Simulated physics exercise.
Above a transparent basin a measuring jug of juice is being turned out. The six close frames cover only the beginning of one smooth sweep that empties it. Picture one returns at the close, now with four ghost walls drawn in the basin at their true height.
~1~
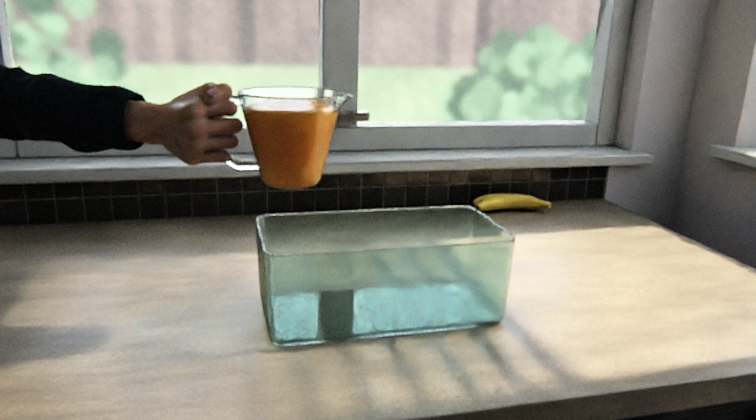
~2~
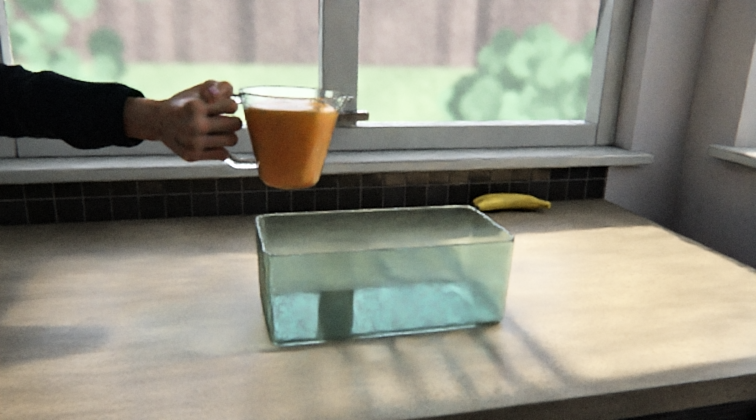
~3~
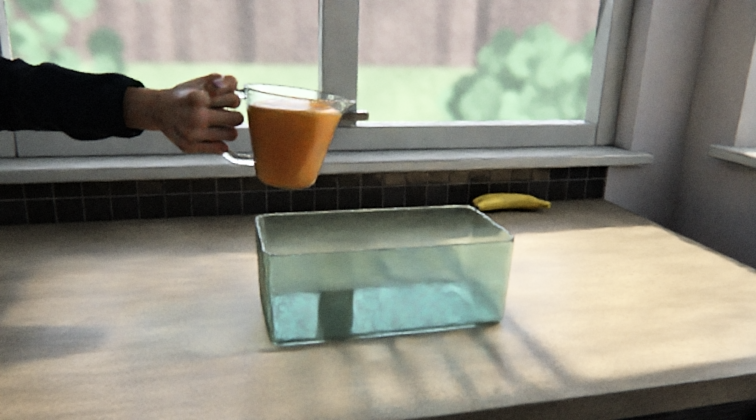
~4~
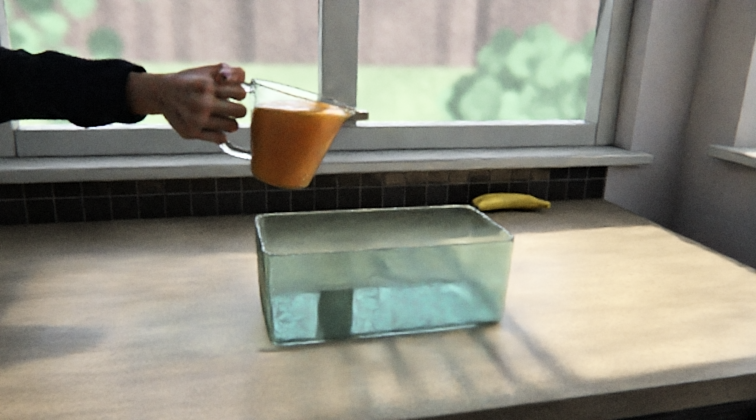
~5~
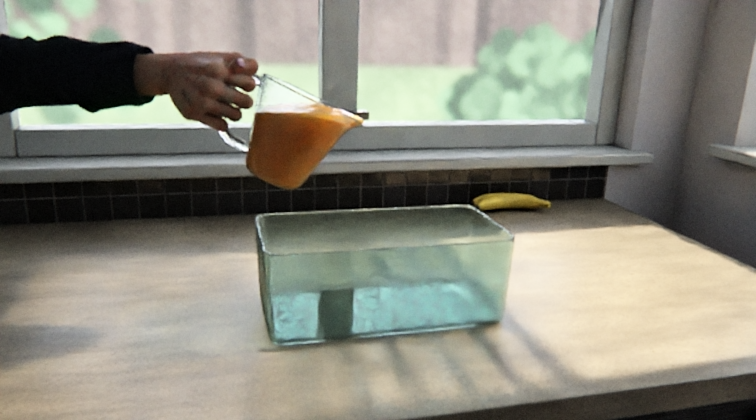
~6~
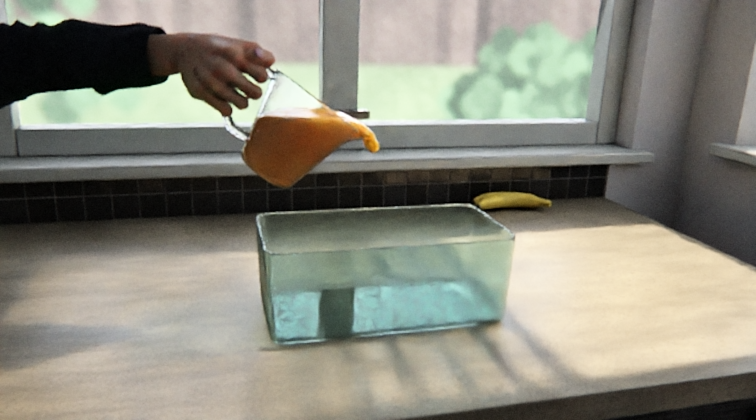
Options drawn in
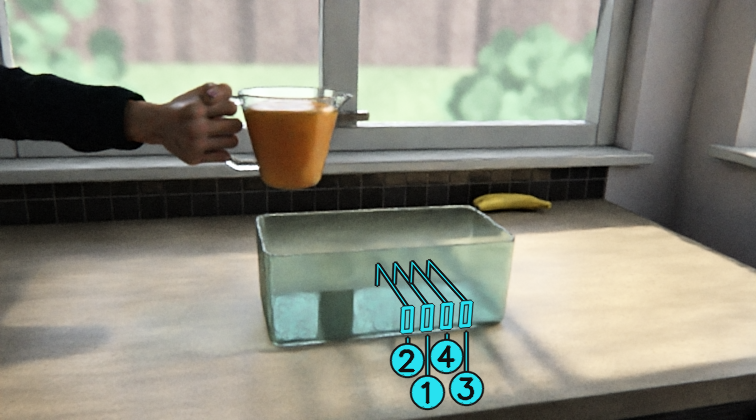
At the start, a hand at the left holds a clear jug of orange juice upright above a transparent basin on a sunlit counter, a banana lying behind. The hand gradually tilts the jug to the right, and the juice slides toward the lip. Finally, a short tongue of juice curls over the lip.
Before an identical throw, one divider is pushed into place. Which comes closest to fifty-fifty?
It is 2.
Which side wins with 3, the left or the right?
More ends on the left.
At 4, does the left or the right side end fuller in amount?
The left side.
In cyan, 1 at (427, 336); 2 at (407, 338); 3 at (466, 332); 4 at (447, 334).
If 1 is chosen, about 80 % ends left of the wall and 17 % right of it.
If 2 is chosen, about 50 % ends left of the wall and 50 % right of it.
If 3 is chosen, about 89 % ends left of the wall and 10 % right of it.
If 4 is chosen, about 90 % ends left of the wall and 8 % right of it.
